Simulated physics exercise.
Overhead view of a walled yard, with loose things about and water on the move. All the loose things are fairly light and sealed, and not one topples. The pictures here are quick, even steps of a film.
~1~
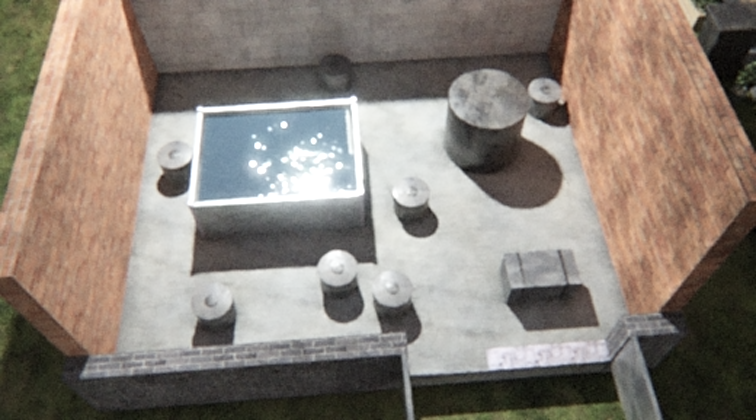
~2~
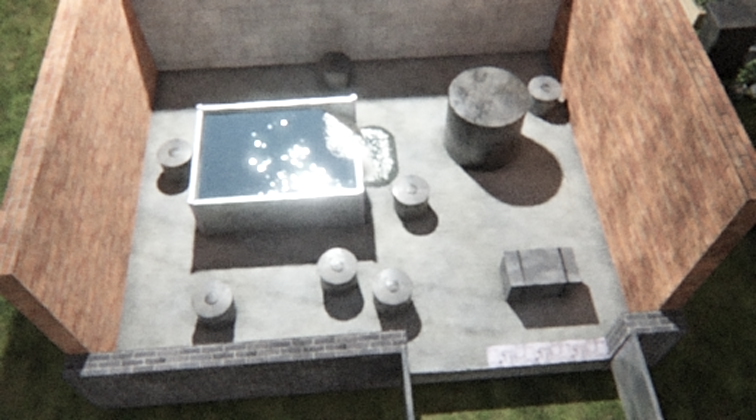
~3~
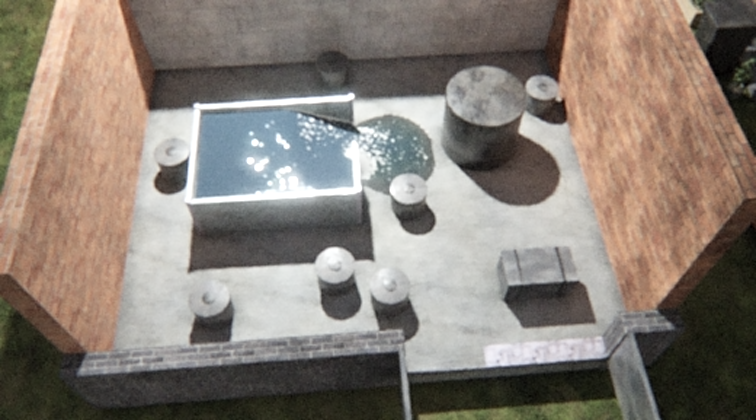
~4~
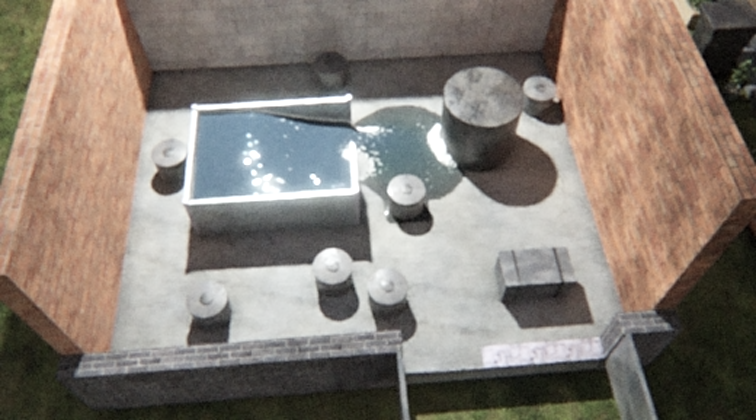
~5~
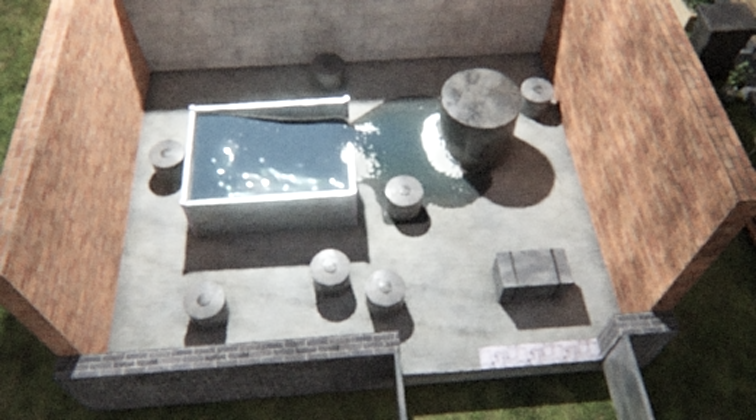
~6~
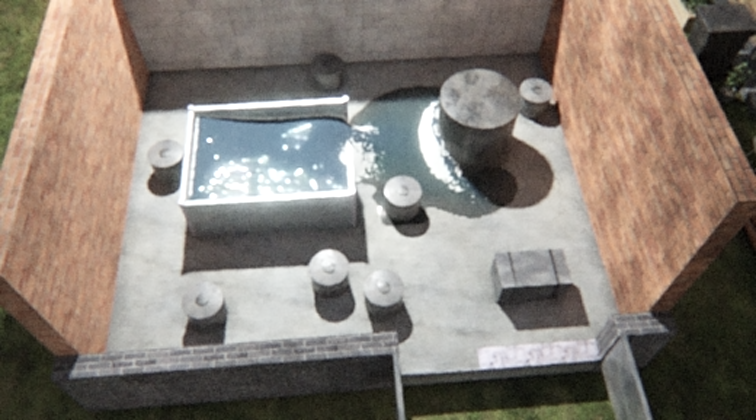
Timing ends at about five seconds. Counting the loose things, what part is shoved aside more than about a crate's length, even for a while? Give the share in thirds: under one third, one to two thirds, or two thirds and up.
Counting the far movers, it's low - under a third.
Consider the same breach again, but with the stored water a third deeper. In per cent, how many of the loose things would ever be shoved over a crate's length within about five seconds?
Something like 20 percent.
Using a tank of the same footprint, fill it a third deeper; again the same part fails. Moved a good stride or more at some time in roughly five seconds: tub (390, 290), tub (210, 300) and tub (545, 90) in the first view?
Taking each in turn, the answer is came up short, came up short, did it.
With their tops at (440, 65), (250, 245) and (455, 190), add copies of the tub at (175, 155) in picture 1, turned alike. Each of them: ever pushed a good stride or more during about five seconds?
In sequence: Pushed clear, doesn't go far, pushed clear.
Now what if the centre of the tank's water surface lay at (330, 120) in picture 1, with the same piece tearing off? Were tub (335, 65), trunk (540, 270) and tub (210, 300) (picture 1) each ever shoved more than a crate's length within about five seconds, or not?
Object by object, in turn: Lingered near its place, travelled a good distance, lingered near its place.
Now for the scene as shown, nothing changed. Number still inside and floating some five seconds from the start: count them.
It works out to 1.
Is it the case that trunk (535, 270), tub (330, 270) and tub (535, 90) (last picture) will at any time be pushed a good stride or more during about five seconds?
In the order given: Covered the distance, fell short, covered the distance.
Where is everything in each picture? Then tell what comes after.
The first picture shows a tub at (174, 155) rests on the ground; a tub at (335, 65), on the bottom; 0 of 8 have shifted.
The second picture shows a tub at (174, 152) rests on the ground; a tub at (335, 63) rests on the ground; 0 of 8 have shifted.
The third picture shows a tub at (171, 152) rests on the ground; a tub at (332, 62) rests on the ground; 0 of 8 have shifted.
The fourth picture shows a tub at (169, 152), on the bottom; a tub at (330, 63) rests on the ground; 0 of 8 have shifted.
The fifth picture shows a tub at (166, 153), on the bottom; a tub at (327, 64) rests on the ground; 0 of 8 have shifted.
The sixth picture shows a tub at (165, 153) rests on the ground; a tub at (326, 64), on the bottom; 0 of 8 have shifted.
A moment on, 0 of 8 are well off their spots; 0 afloat.
Next, 0 of 8 are well off their spots; 0 afloat.
Later, 2 of 8 are well off their spots; 0 afloat.
In the end, 2 of 8 are well off their spots, and 2 have been at some point; 1 afloat.
